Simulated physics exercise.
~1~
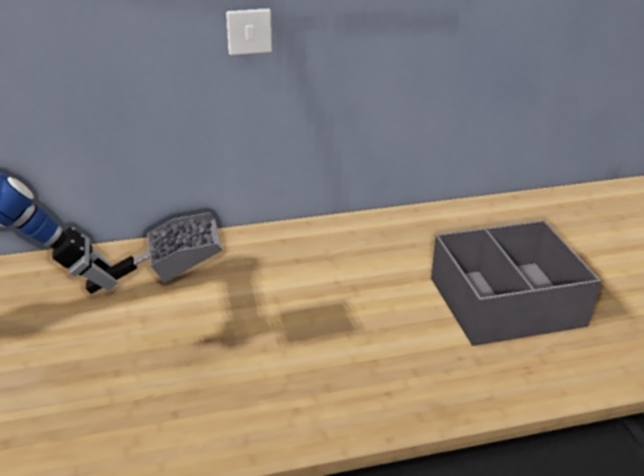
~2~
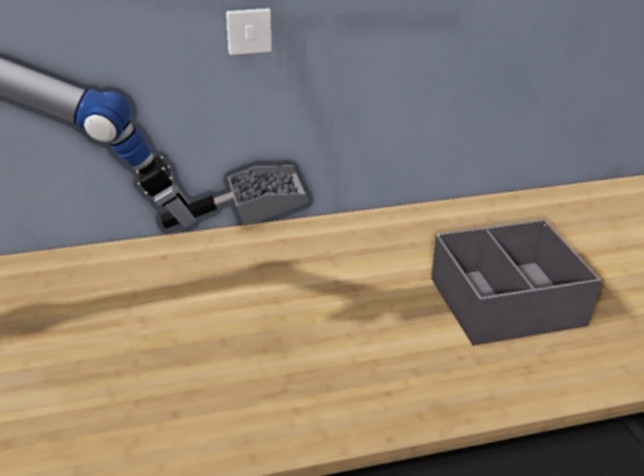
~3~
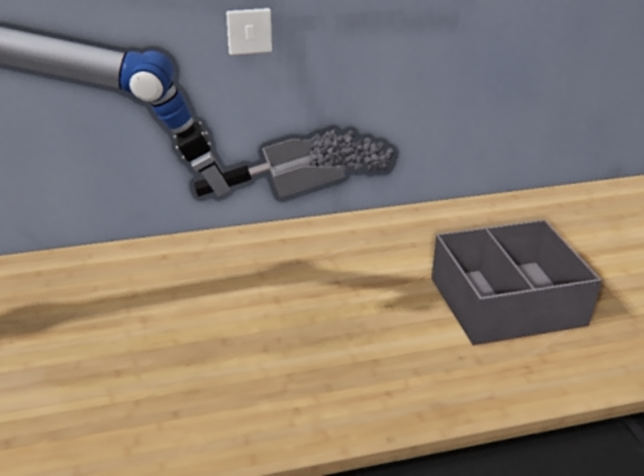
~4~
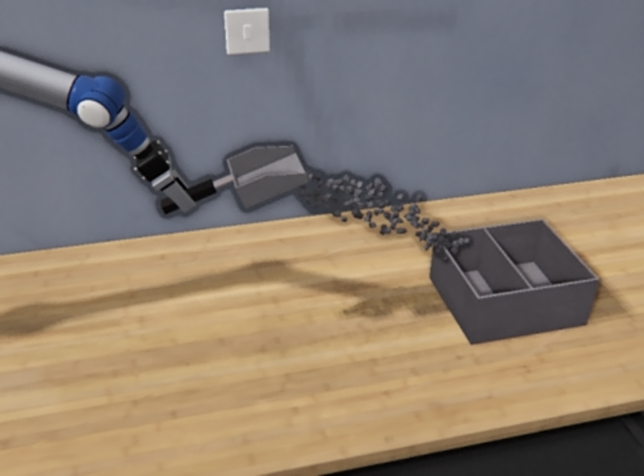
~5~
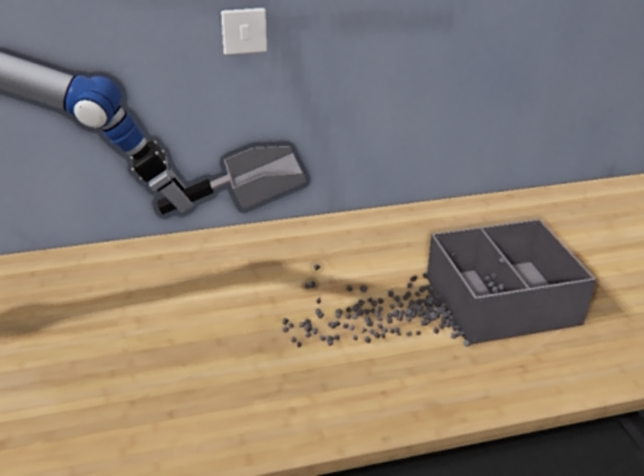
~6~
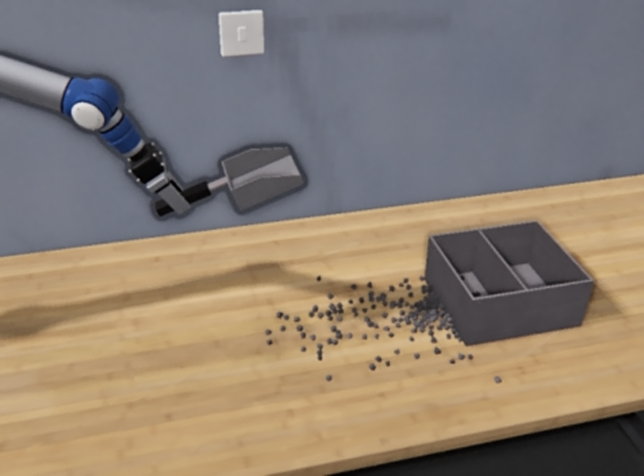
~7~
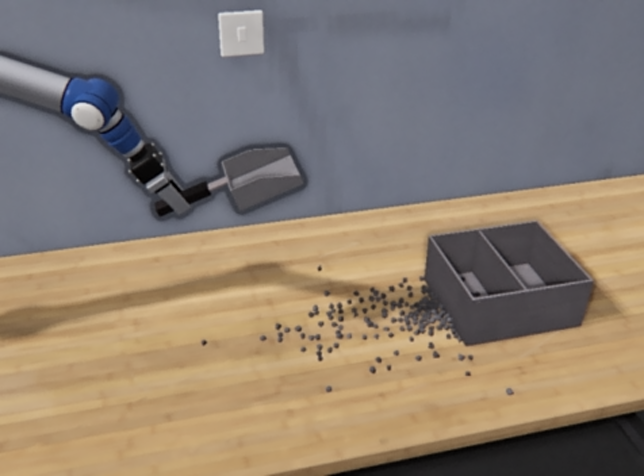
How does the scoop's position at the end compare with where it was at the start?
At the end the scoop is higher and farther to the right than at the start, held still above the table.
